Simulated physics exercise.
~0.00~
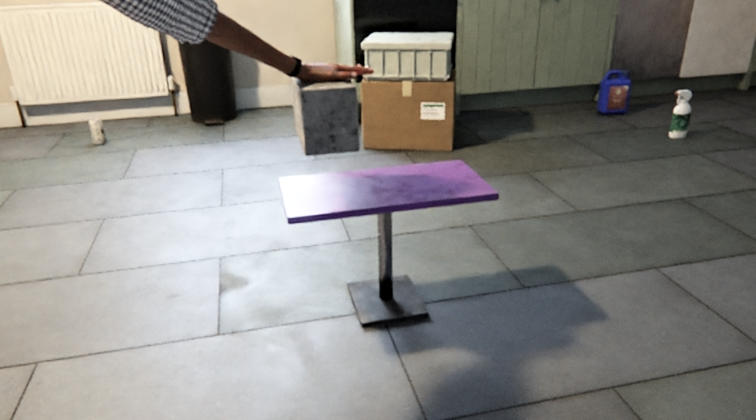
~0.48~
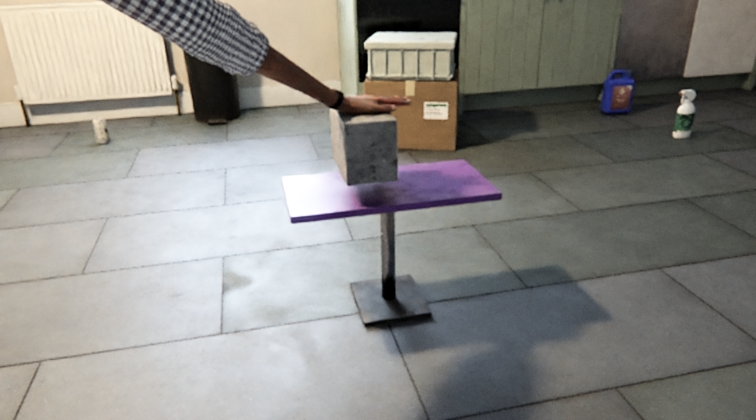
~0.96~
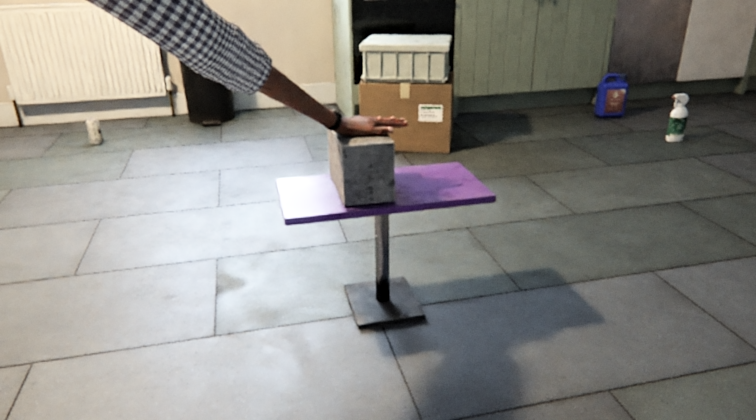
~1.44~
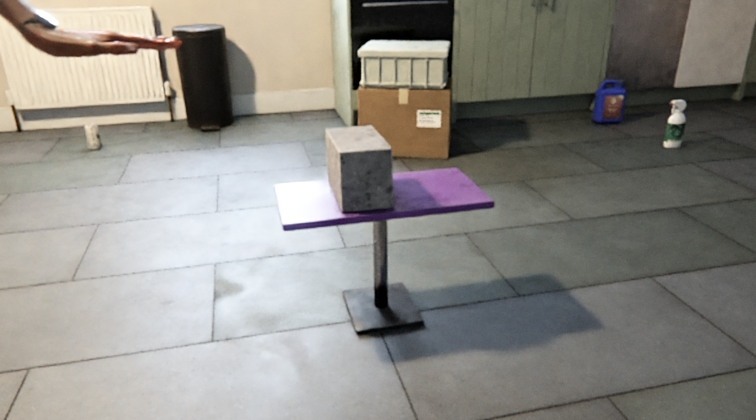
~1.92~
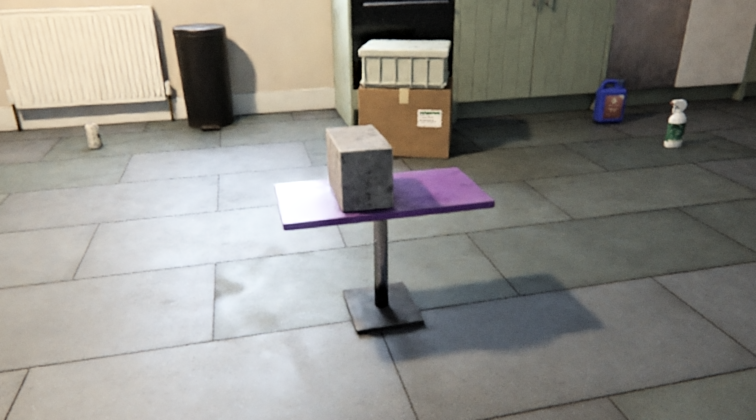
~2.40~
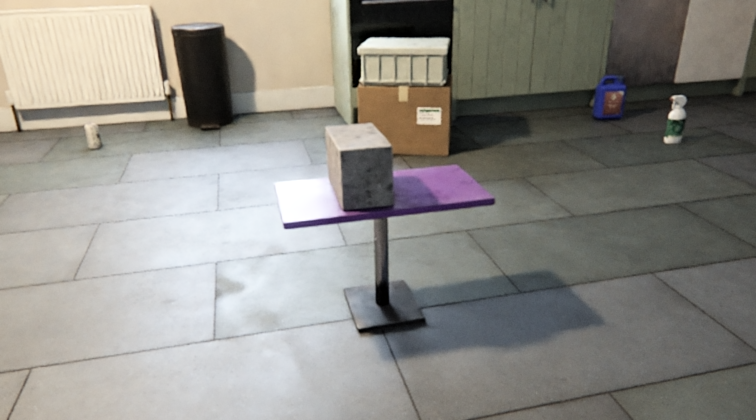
We see a hand carry a grey block rightward and down onto a small purple table with a single central leg, then let go and withdraw to the left. The block stays upright on the tabletop, and the table remains steady on the tiled floor.
